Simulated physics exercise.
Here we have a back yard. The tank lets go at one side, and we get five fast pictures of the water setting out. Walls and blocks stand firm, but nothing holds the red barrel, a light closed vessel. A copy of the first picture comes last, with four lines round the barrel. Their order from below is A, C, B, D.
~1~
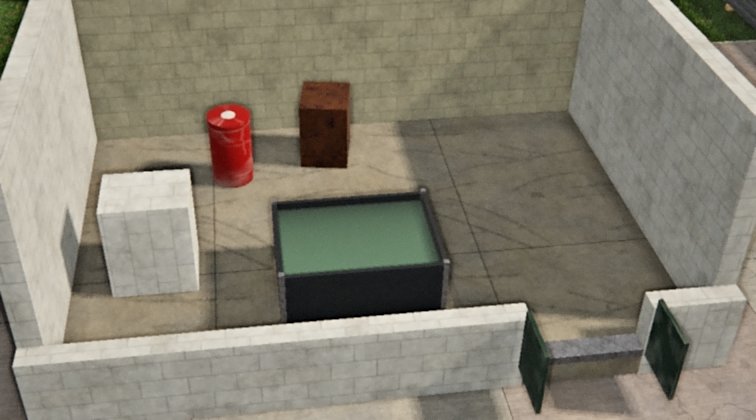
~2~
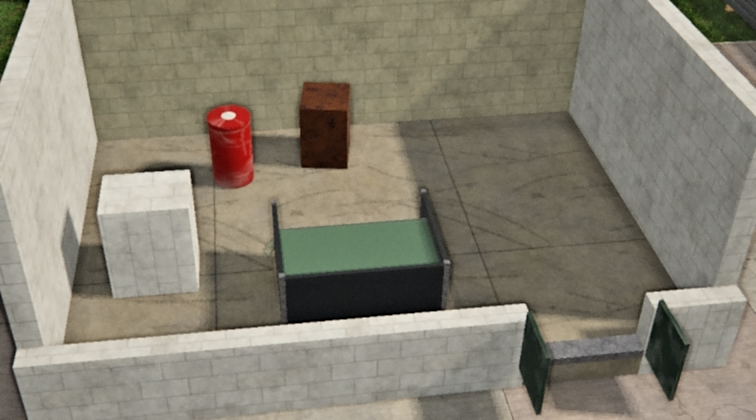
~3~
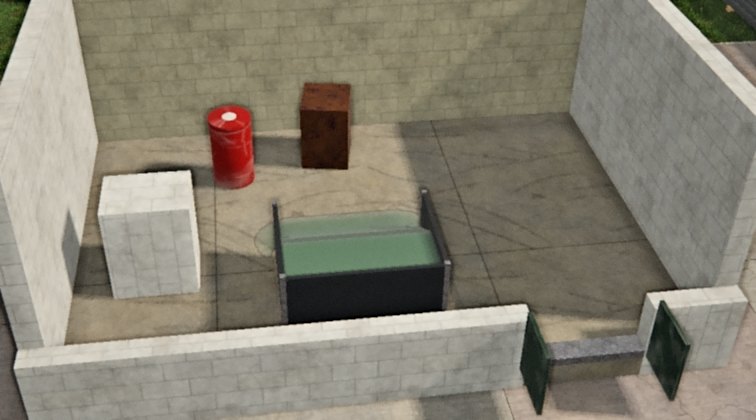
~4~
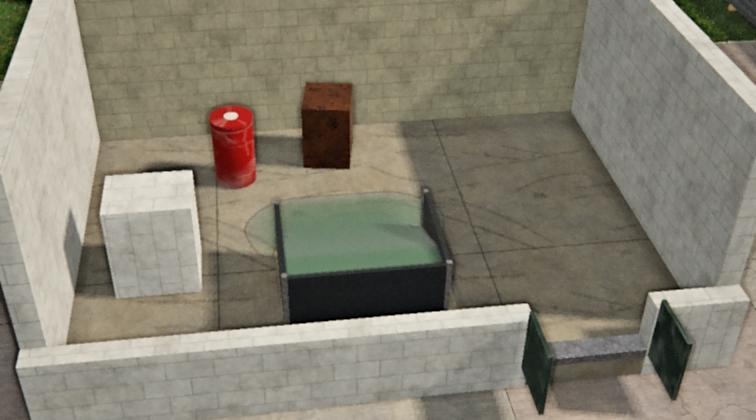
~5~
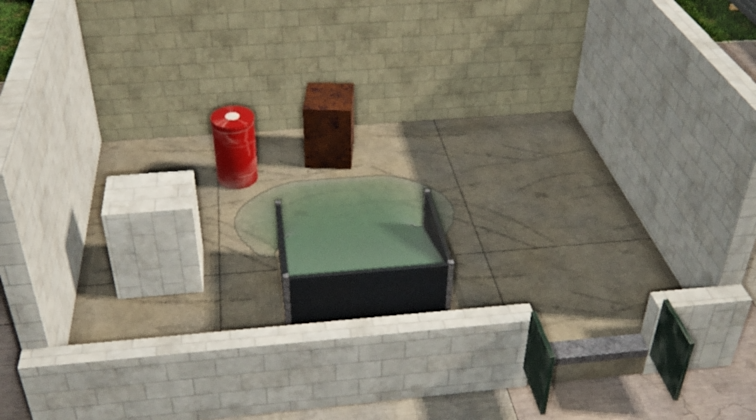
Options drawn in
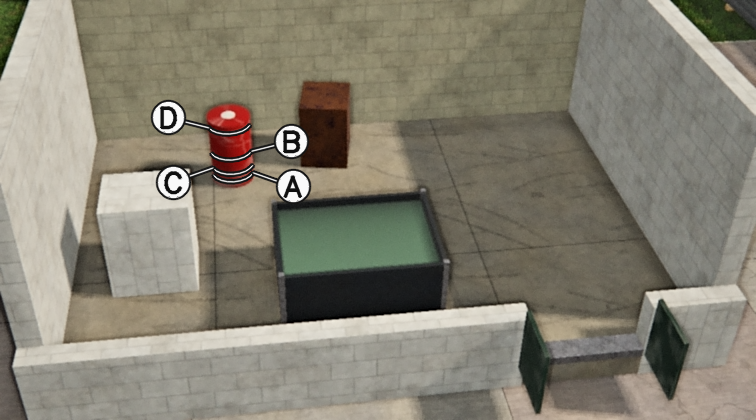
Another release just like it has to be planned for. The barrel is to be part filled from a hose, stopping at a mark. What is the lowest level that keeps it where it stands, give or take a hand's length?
The limit is B.
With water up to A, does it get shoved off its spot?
Yes.
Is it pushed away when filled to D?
No, not at all.
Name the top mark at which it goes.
C it is.
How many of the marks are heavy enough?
Two of the four.
On the marked copy, A at (233, 181); B at (231, 160); C at (233, 174); D at (229, 133); from the bottom up A, C, B, D.
For mark A, it is pushed about 3 times its own width away.
For mark B, it does not move.
For mark C, it is pushed about half its own width away.
For mark D, it does not move.
